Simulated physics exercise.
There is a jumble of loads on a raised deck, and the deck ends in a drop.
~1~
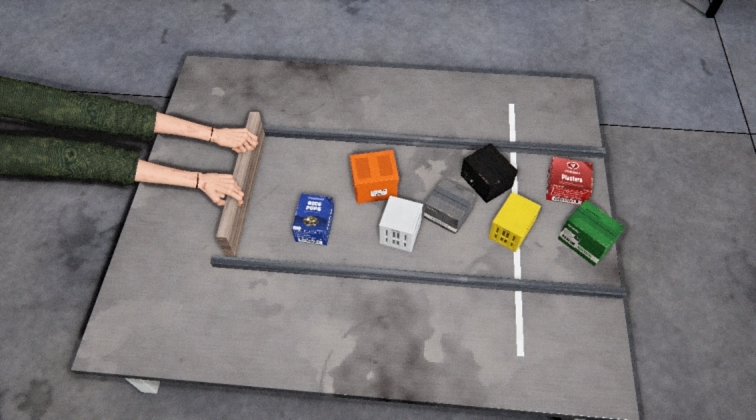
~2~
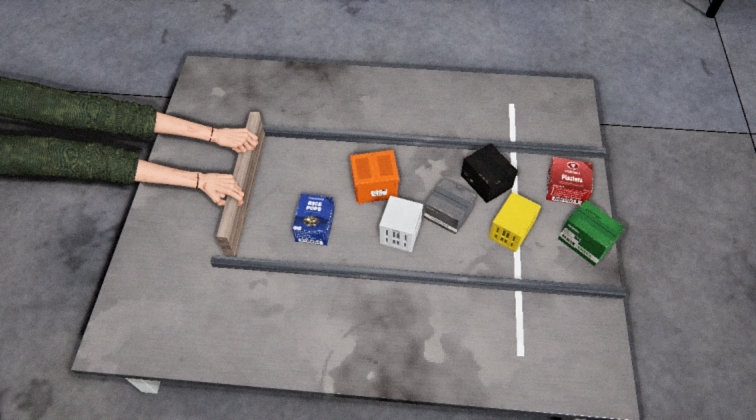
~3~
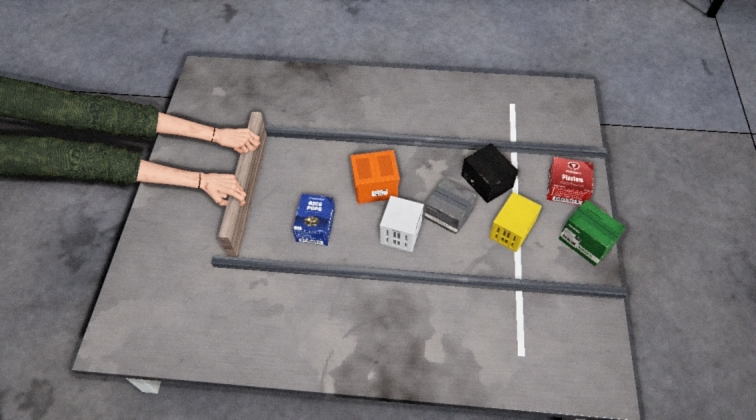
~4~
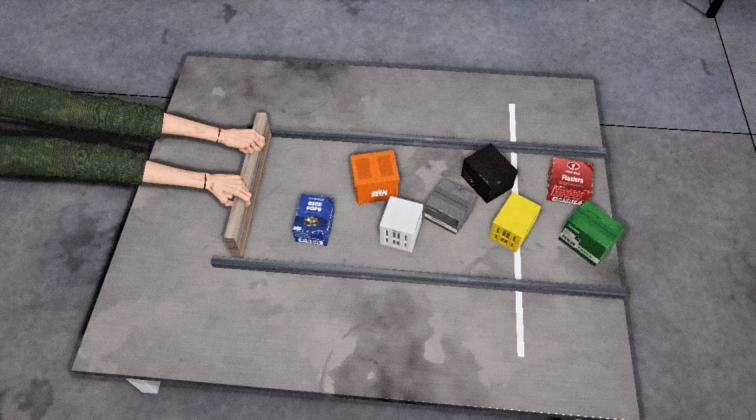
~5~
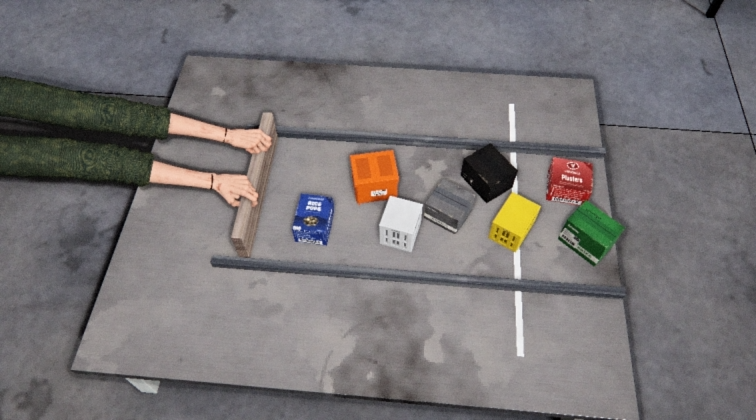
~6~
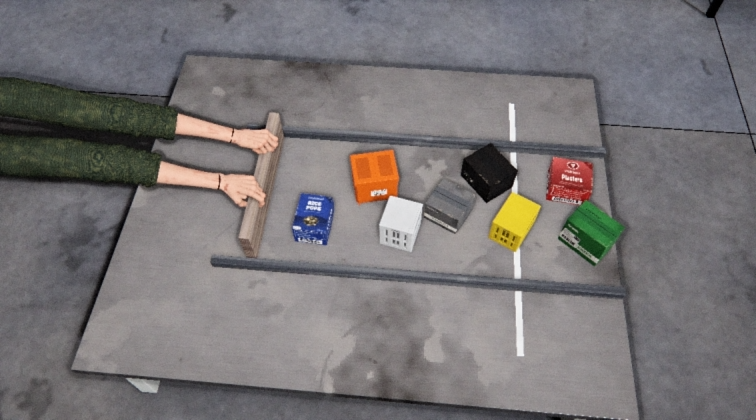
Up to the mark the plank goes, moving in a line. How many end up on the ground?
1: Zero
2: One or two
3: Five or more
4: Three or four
The answer is 2.
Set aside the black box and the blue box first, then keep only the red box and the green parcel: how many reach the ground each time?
Result, first then second: 1, 0.
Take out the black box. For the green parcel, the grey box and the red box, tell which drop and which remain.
First, the green parcel takes the fall; next, the grey box is safe; last, the red box takes the fall.
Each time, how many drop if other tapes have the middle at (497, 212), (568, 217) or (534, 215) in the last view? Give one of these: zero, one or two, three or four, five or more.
In the order of the places given: Either one or two; more than four; either one or two.
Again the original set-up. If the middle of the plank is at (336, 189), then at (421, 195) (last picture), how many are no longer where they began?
First 1, then 6.
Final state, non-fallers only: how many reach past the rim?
The figure is 1.
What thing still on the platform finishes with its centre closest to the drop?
Answer: The yellow crate.
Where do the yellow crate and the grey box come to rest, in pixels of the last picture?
The yellow crate ends up near (616, 242), and the grey box near (587, 209).
Early on, none off yet; green parcel at rest near (590, 233); red box at rest near (569, 182); yellow crate at rest near (514, 222).
A while later, none off yet; green parcel at rest near (590, 233); red box at rest near (569, 182); yellow crate travelled a little near (526, 225).
Finally, the number that fall off is one or two; lost, green parcel.
